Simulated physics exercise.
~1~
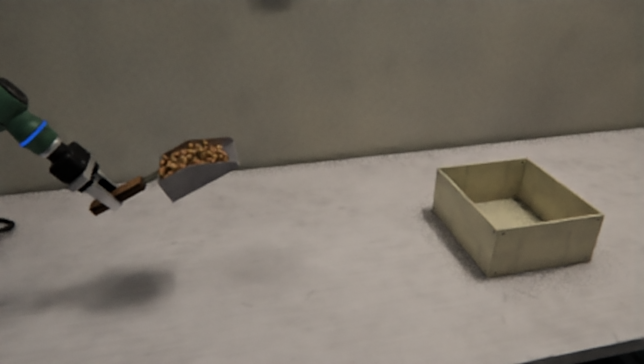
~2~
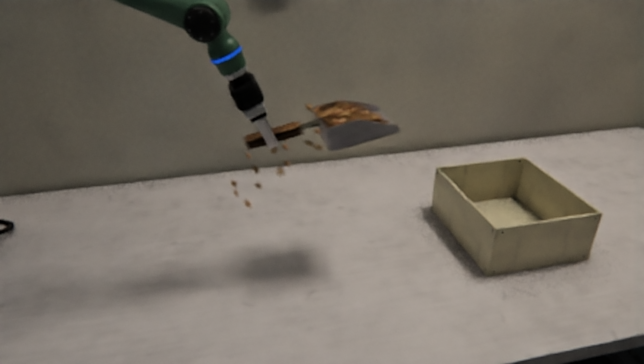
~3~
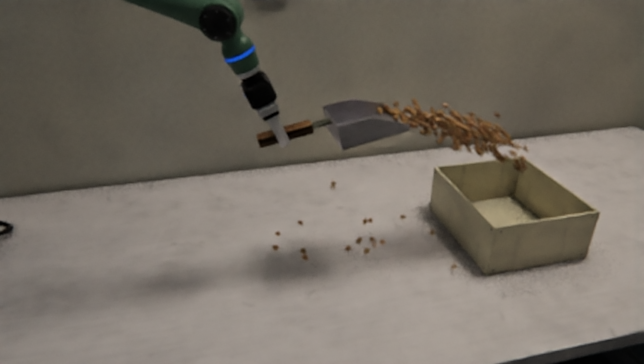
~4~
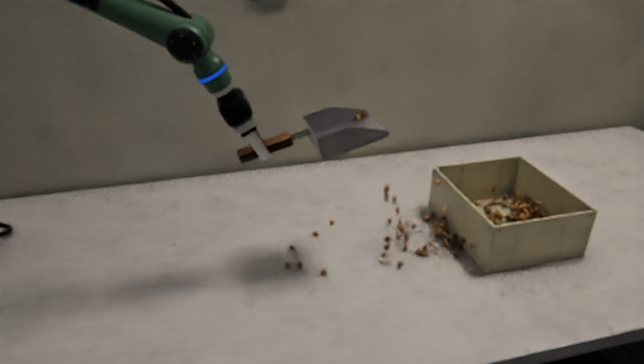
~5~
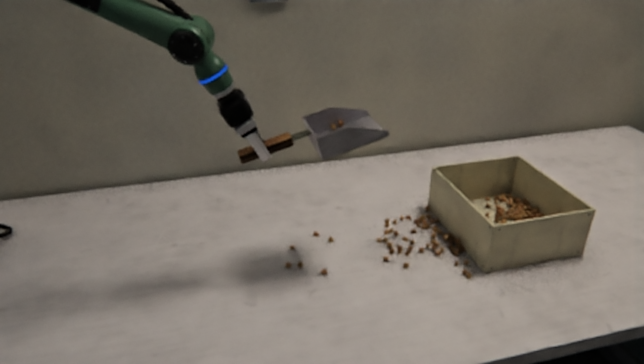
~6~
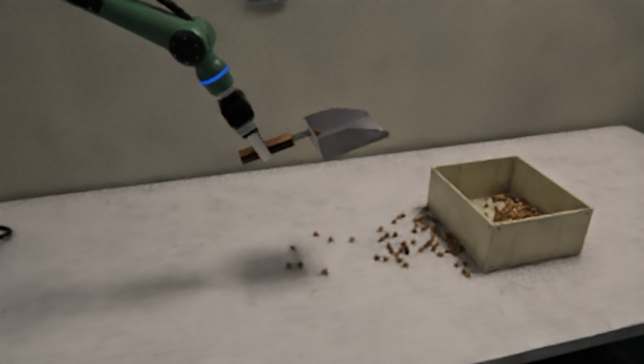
Brown beans flying off a robot arm's scoop toward an open box, most landing inside and the rest scattering on the table.
